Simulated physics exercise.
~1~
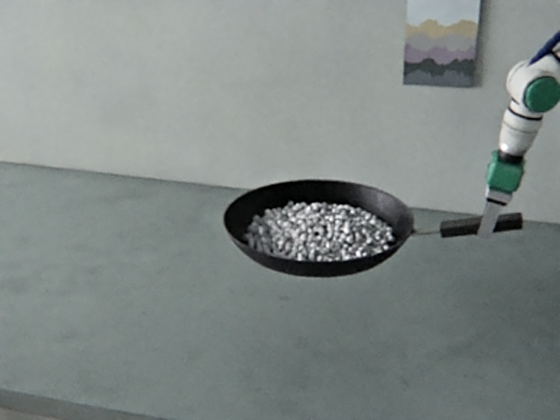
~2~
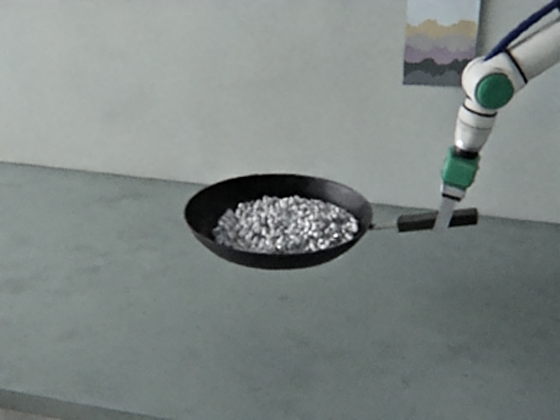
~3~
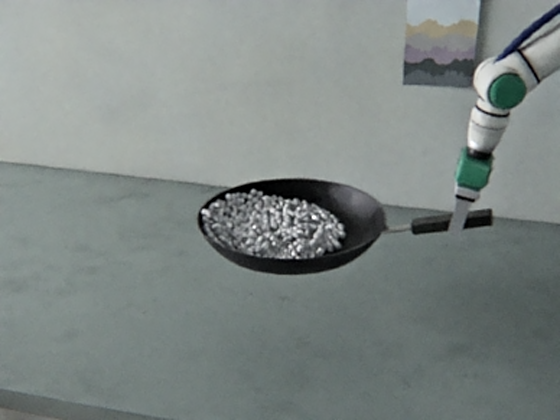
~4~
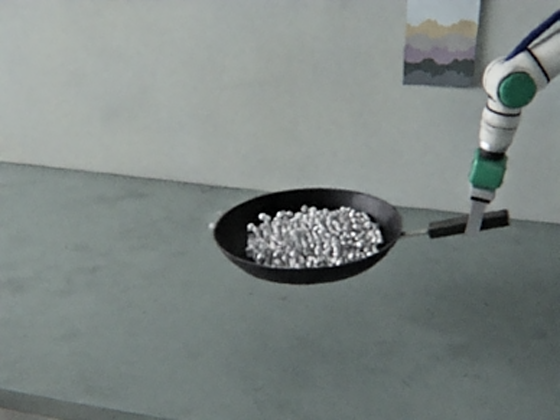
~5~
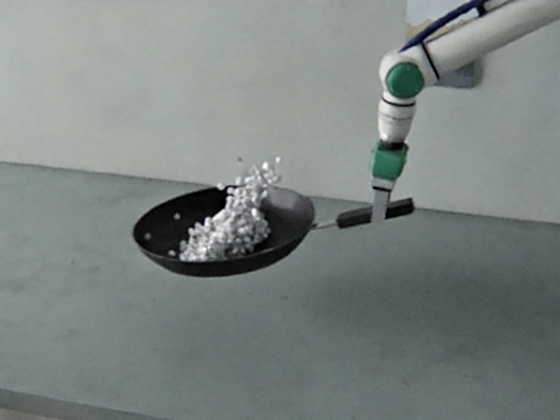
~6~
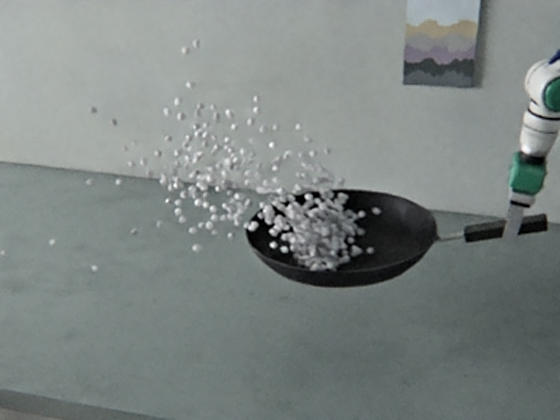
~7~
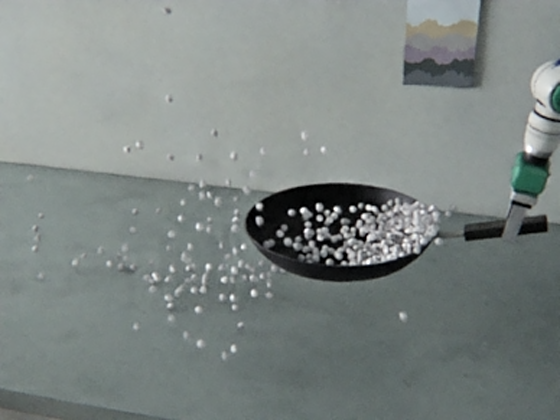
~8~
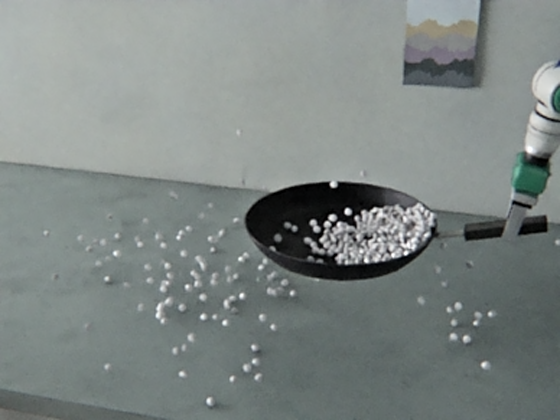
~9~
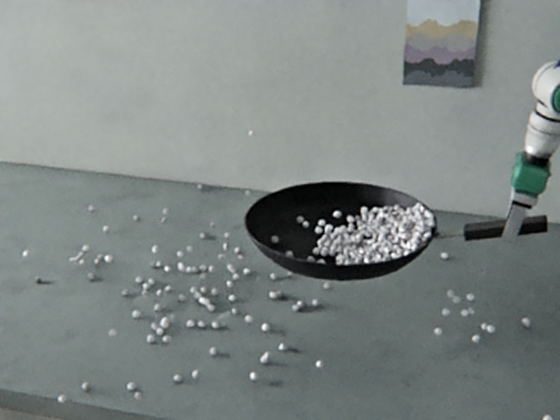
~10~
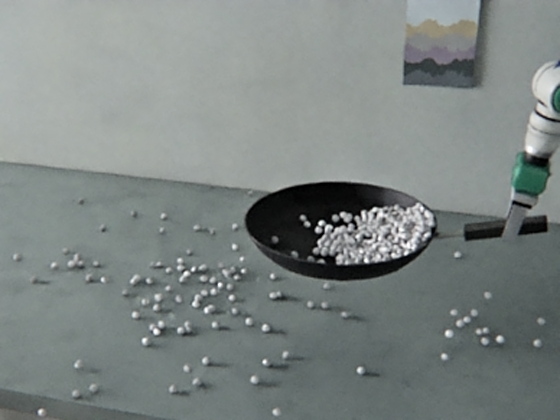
A white robot arm with green joints, at the right, grips the handle of a black frying pan heaped with small silvery-white beads. A fixed, slightly raised view shows the pan above a grey-green table, before a pale wall with a striped picture. The arm moves the pan left, eases it back right, then swings it farther left, and the beads surge up near the handle side. It sweeps right, and many beads fly out over the left rim. They scatter across the table, with a few landing at the right, while the still pan keeps most of them.
